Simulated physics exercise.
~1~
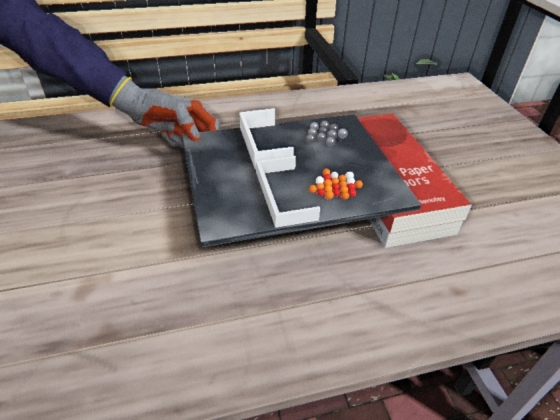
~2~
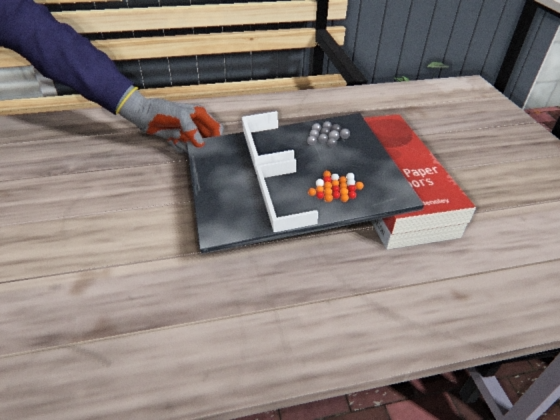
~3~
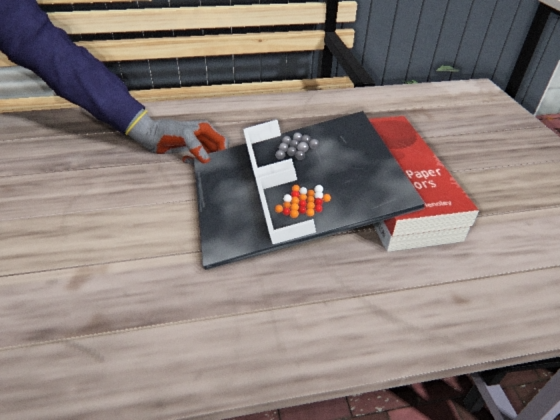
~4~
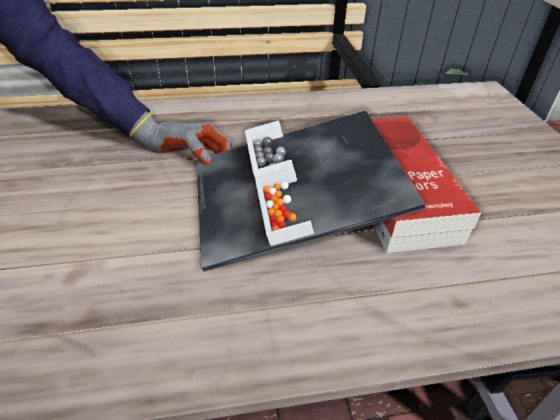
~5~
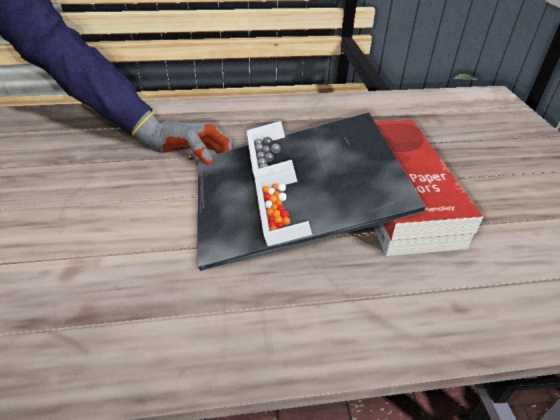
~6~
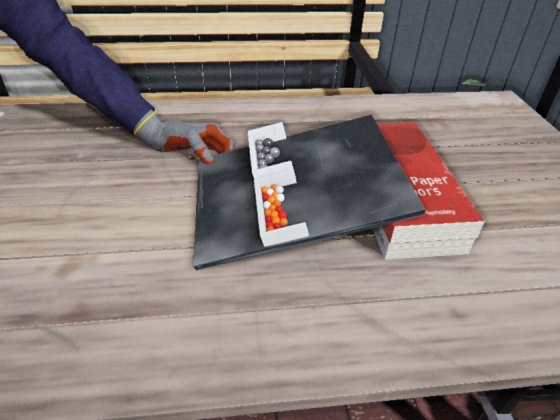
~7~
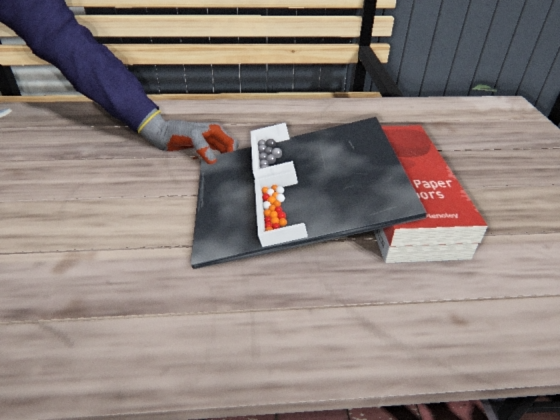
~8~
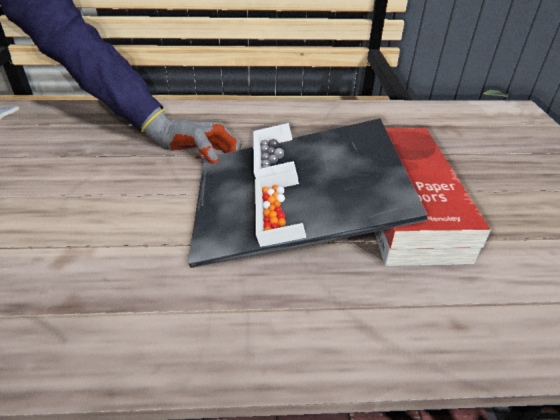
A gloved hand lowered the left end of a dark board propped on red books, and the orange and white balls and the grey balls rolled left down the slope until white barriers stopped both heaps, where they stayed bunched.
